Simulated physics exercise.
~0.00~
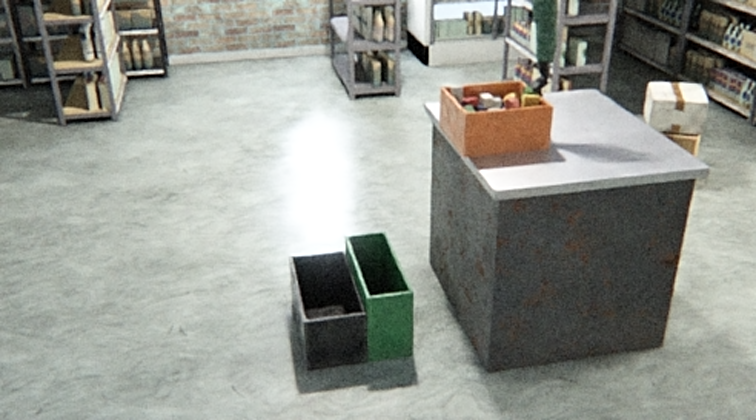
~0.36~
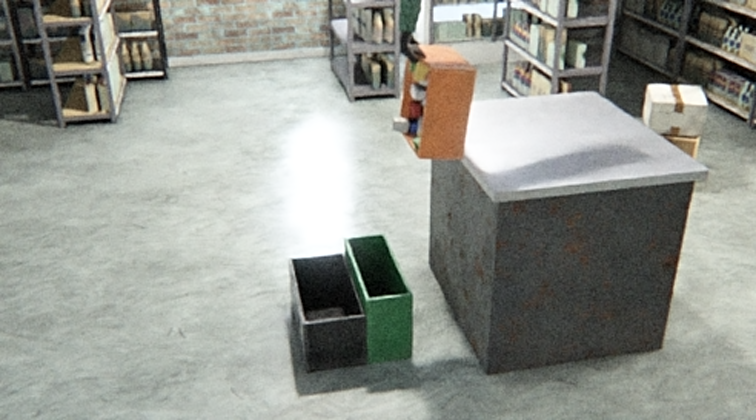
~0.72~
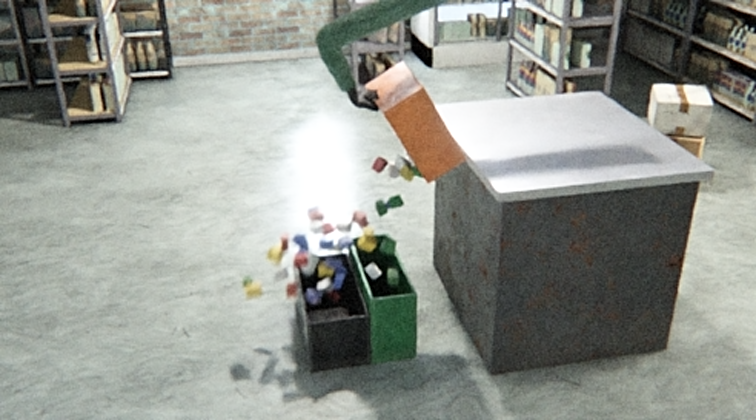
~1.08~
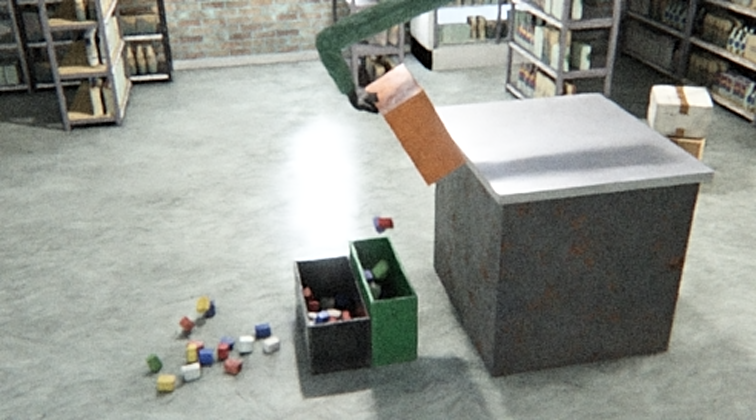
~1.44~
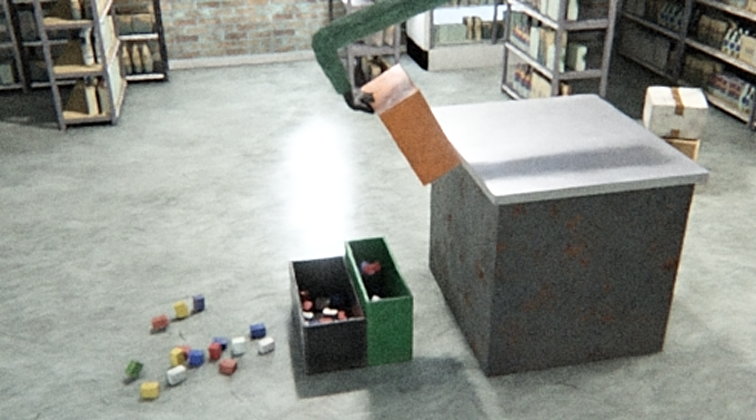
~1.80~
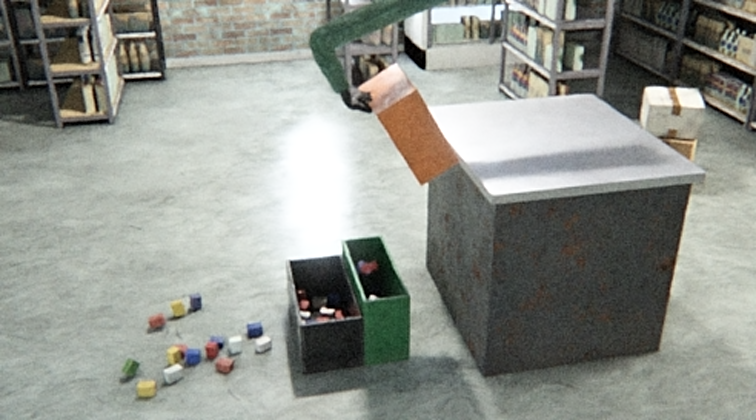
In the video, a green arm tips an orange crate of colourful toy bricks over the left edge of a bench, spilling them toward a black tub and a green tub; many land inside both, while others scatter and settle on the floor left of the black tub.
